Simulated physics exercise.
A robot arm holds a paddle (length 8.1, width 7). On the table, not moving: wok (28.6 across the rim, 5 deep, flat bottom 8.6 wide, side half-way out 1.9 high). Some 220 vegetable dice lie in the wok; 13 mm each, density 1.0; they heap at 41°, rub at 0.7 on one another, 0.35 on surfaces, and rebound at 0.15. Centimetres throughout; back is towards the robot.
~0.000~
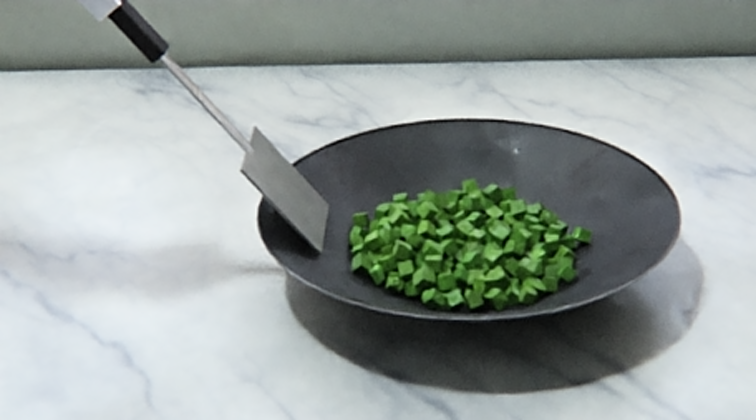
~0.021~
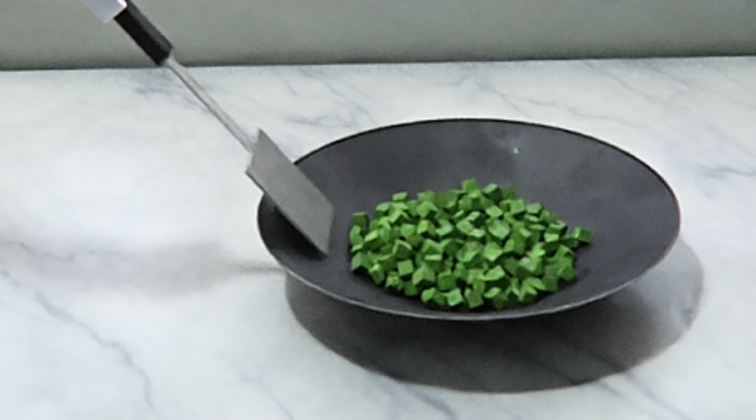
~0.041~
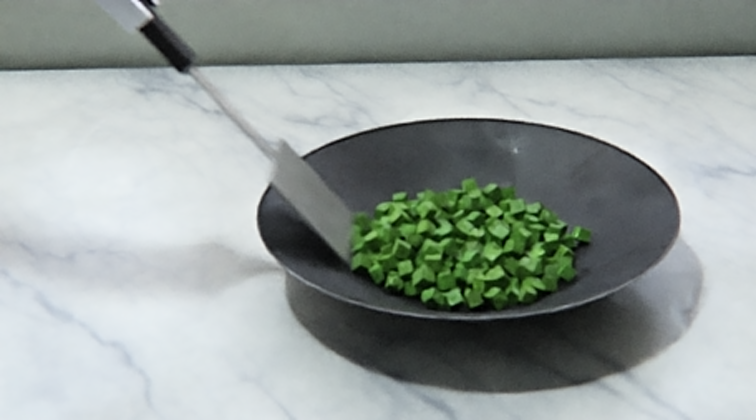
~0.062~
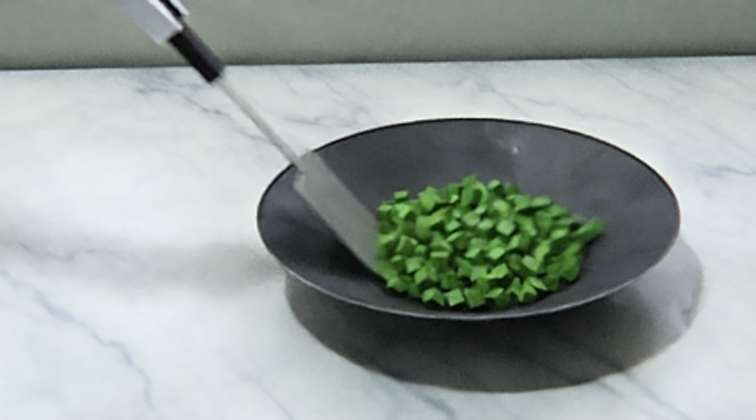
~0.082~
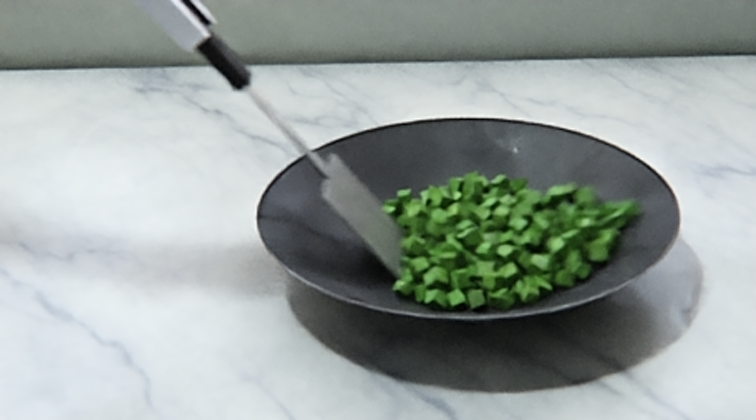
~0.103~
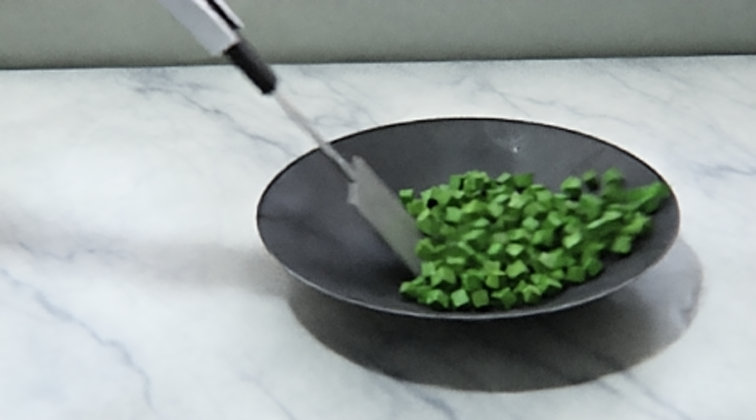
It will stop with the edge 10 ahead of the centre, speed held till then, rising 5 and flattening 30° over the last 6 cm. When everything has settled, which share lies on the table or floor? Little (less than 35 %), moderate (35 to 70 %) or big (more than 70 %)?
Answer: Moderate; 35 to 70 % of the vegetable dice finish on the table or floor.
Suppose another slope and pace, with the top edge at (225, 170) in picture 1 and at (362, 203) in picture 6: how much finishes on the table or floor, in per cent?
Some 45 per cent.
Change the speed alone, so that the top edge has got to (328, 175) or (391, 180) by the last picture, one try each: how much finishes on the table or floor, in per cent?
Some 35 and 45 per cent.
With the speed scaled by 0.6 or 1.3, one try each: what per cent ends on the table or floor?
Some 25 and 50 per cent.
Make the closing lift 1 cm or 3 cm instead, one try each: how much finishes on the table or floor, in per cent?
About 50 and 50 per cent.
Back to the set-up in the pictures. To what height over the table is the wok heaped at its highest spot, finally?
Roughly 6.0 cm.
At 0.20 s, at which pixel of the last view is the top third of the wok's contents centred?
At about (624, 204).
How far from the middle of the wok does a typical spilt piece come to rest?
Roughly 26 cm.
After 0.15 s, sloping 53°, highest piece 8 above the table; 211 in the wok, 8 on the blade or in flight.
After 0.20 s, sloping 43°, highest piece 8 above the table; 195 in the wok, 24 on the blade or in flight.
After 0.43 s, sloping 23°, highest piece 9 above the table; 127 in the wok, 84 on the table or floor, 8 on the blade or in flight.
After 1.48 s, sloping 23°, highest piece 6 above the table; 127 in the wok, 92 on the table or floor.
At rest, 127 in the wok, 92 on the table or floor. That is 42 % on the table or floor.
